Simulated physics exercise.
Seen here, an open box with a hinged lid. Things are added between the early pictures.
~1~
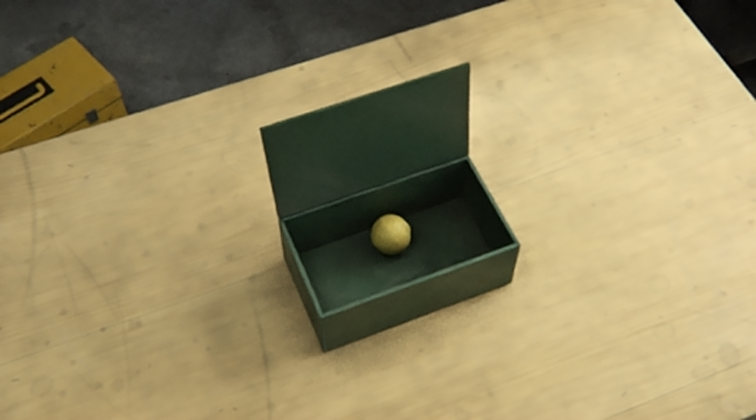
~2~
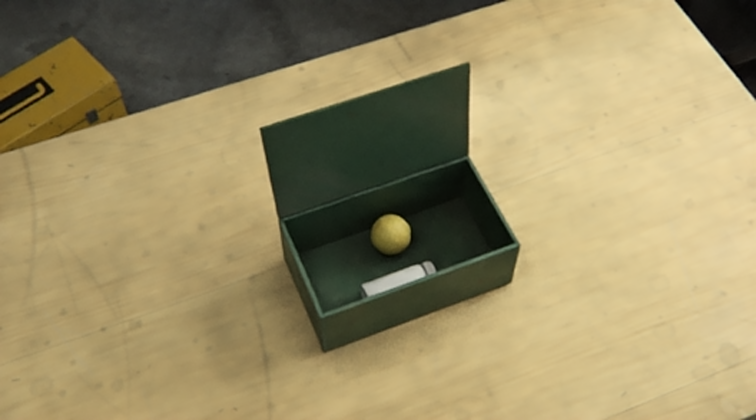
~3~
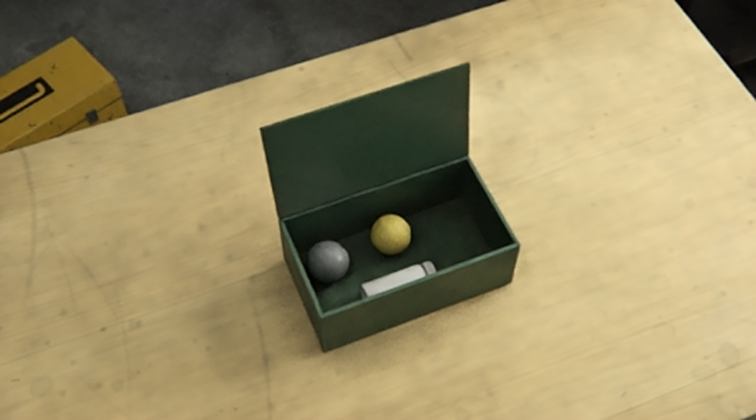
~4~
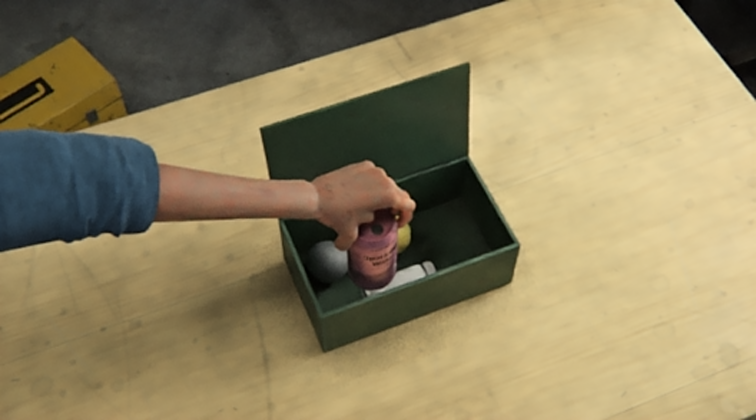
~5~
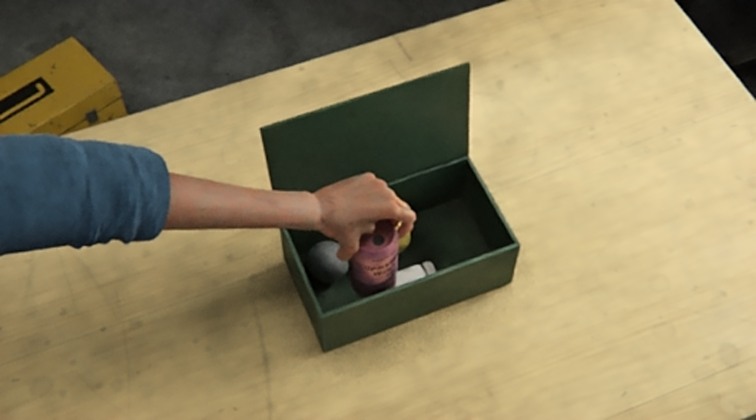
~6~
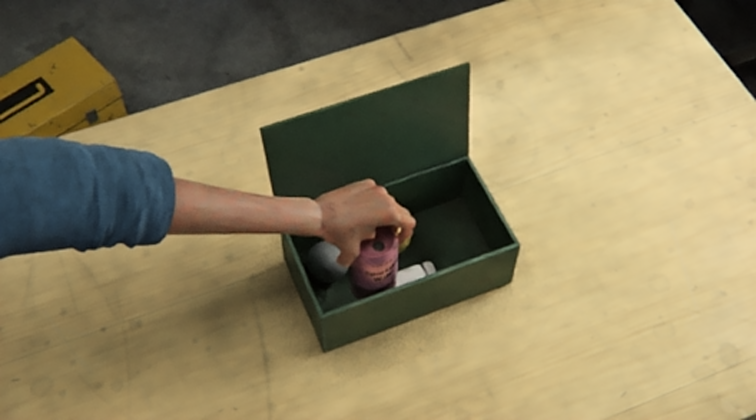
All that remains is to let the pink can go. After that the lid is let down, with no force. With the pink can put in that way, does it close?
It stays ajar.
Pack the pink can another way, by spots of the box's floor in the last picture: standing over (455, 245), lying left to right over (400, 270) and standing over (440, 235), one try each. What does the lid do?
In the first case it will not close; in the second case it closes; in the third case it stays ajar.
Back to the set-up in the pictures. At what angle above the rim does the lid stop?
Some 40° above the rim.
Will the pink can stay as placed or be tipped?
It tips.
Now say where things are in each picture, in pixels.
In the first picture, the last thing is not in view yet; yellow lemon (391, 235).
In the second picture, the last thing is not in view yet.
In the third picture, the last thing is not in view yet; grey lemon (328, 262).
The fourth picture shows coming down; pink can (372, 249).
The fifth picture shows coming down; pink can (373, 258).
The sixth picture shows put in, still held; pink can (373, 264); grey lemon (328, 262).
Then, 0.70 s after the last picture, pink can tipped 40° from how it was near (361, 246).
Then, 1.10 s after the last picture, lid starting down; pink can tipped 39° from how it was near (362, 245); grey lemon rolled a little.
Then, 1.50 s after the last picture, lid 67° above the rim; pink can tipped 39° from how it was near (362, 246); grey lemon rolled a little; white shaker rolled a little.
Then, 1.80 s after the last picture, lid 49° above the rim; pink can tipped 39° from how it was near (363, 246); white shaker rolled a little; grey lemon rolled a little.
At rest, lid 39° above the rim; tipped over in the box, pink can; the other 3 in place. Seen from the same camera at the end, pink can near (363, 246).
